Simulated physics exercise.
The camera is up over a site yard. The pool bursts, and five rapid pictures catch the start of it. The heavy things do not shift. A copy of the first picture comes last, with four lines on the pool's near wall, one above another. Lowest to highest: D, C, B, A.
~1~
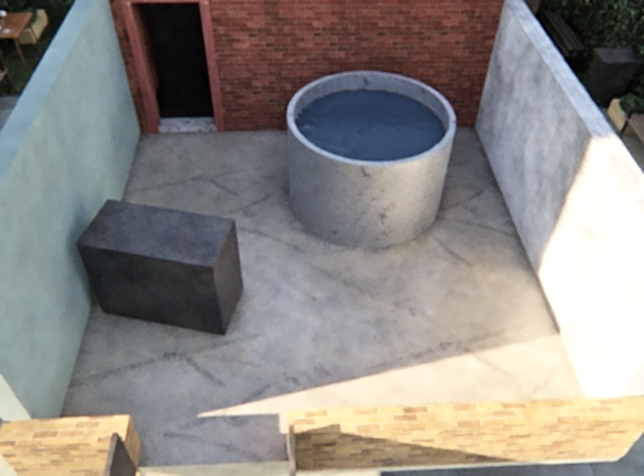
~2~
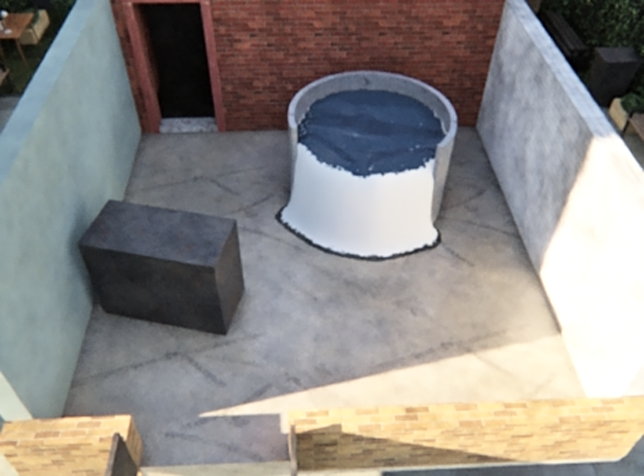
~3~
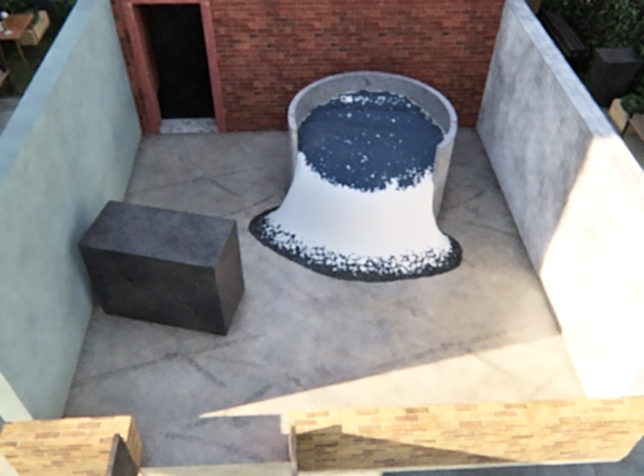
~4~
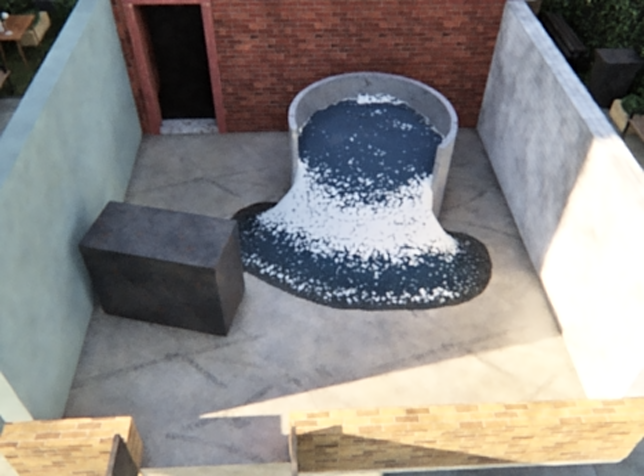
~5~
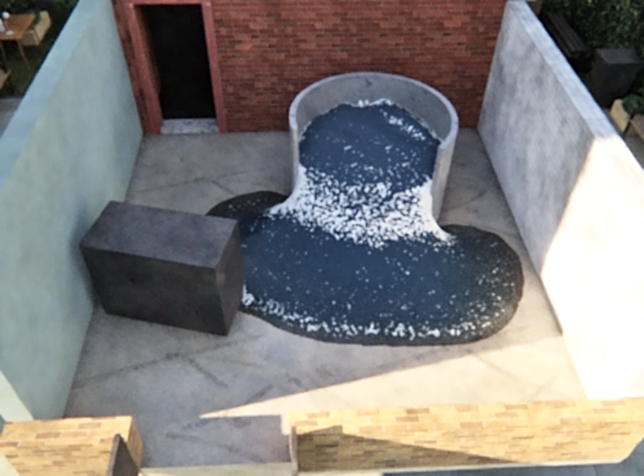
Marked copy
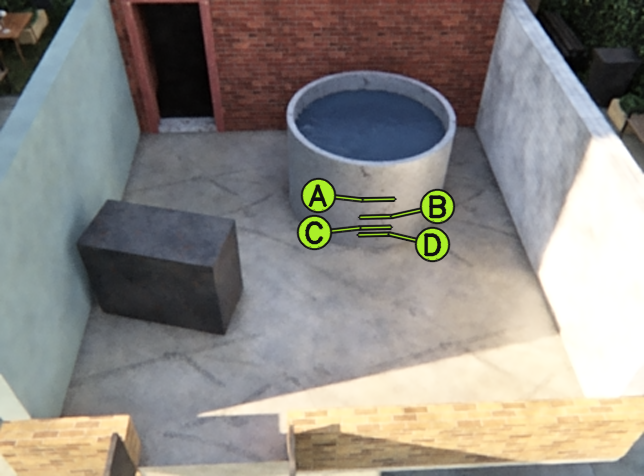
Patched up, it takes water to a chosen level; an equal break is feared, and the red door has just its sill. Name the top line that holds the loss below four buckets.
Use level A.
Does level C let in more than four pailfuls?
No, that is safe.
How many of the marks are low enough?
All of the four.
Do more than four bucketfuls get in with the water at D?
No.
On the marked copy, A at (378, 199); B at (376, 216); C at (375, 227); D at (374, 234); from the bottom up D, C, B, A.
For level A, a bucket or two gets in.
For level B, nothing gets over.
For level C, nothing gets over.
For level D, nothing gets over.
